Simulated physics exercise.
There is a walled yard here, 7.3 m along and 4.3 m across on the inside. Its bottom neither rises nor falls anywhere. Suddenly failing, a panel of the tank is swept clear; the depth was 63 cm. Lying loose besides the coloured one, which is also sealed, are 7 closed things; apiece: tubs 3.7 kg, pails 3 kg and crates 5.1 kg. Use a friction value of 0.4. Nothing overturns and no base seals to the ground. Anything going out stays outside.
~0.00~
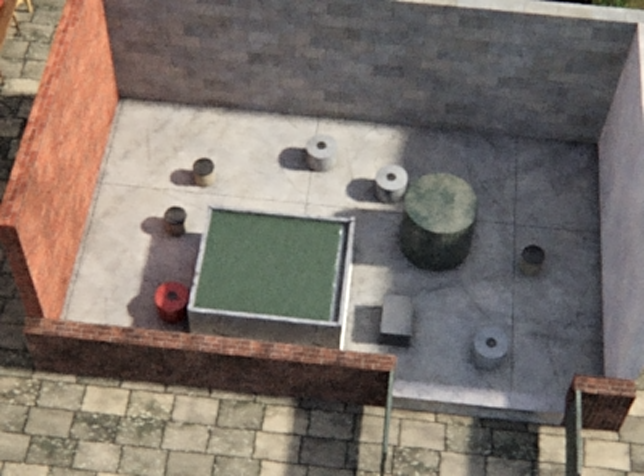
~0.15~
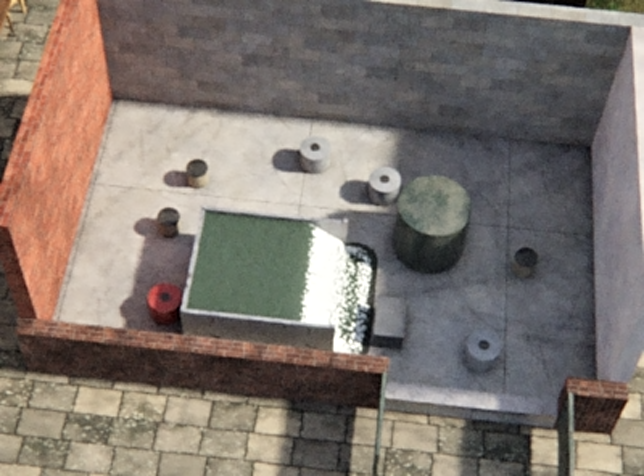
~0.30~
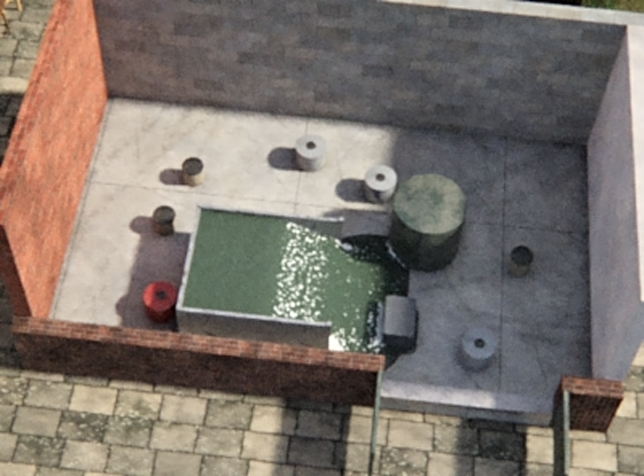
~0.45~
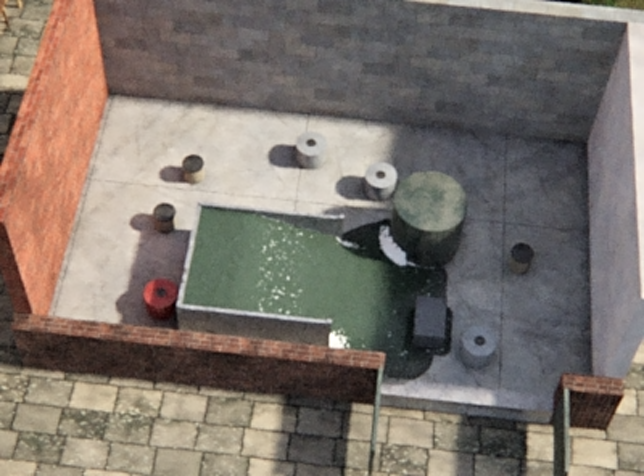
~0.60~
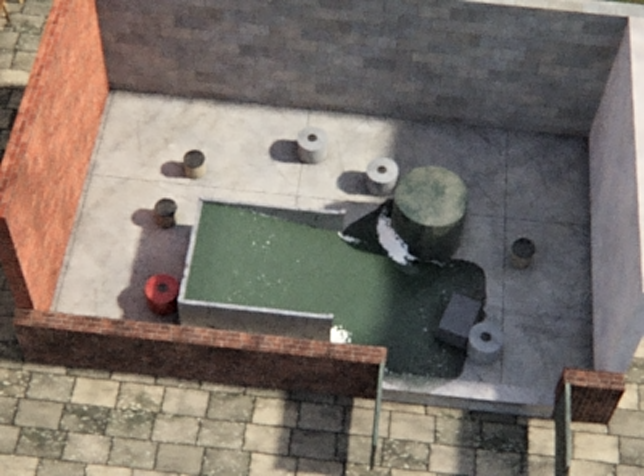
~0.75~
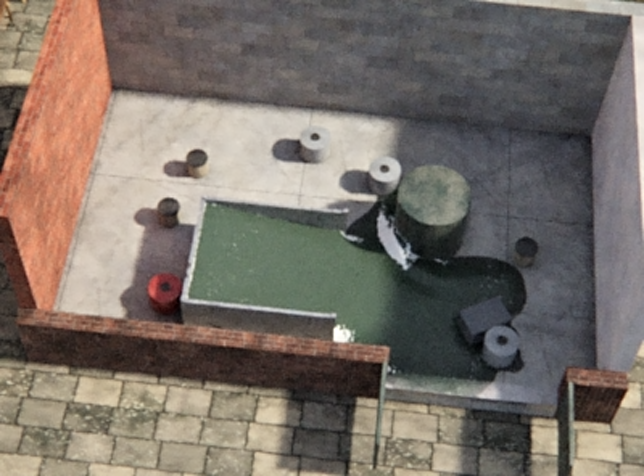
A walled yard with a flat, pale floor, brick on the left and grey block behind, is seen from high above through a slightly swaying camera. A tank of green water stands between a red tub at left and a mottled green cylinder at right, with small brown, dark and pale pails and a grey crate around. The tank's right side opens and foaming water spreads rightward, pushing and turning the crate, then shifting a pale pail.
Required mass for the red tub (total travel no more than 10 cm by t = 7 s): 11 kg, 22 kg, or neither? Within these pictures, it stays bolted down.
Doubling the load is unnecessary.
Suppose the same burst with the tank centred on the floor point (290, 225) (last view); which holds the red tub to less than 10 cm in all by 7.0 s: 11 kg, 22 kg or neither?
Then the outcome is clear: Even the lighter works.
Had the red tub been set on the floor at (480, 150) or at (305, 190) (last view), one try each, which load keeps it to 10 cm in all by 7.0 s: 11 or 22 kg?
Order kept: Both picks fail, heavy pick needed.
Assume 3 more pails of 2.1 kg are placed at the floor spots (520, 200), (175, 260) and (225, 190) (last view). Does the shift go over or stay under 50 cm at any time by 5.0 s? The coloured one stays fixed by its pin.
Beyond it, within it, within it.
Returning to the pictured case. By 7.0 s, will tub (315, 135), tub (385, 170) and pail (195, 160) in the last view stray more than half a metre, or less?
So, going through them in order, it's beyond, beyond and not beyond.
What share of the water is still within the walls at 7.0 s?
64 % or so.
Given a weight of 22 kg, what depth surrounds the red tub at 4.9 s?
Something like 0 centimetres.
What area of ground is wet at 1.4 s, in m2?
Close to 13 m2, I'd say.
After 1.4 s the red tub would be 0 cm from its start with 11 kg and 0 cm from its start with 22 kg; 0 cm of water round it then.
After 3.1 s the red tub would be 0 cm from its start with 11 kg and 0 cm from its start with 22 kg; 0 cm of water round it then.
After 4.9 s the red tub would be 0 cm from its start with 11 kg and 0 cm from its start with 22 kg; 0 cm of water round it then.
After 7.0 s the red tub would be 0 cm from its start with 11 kg and 0 cm from its start with 22 kg; 0 cm of water round it then.
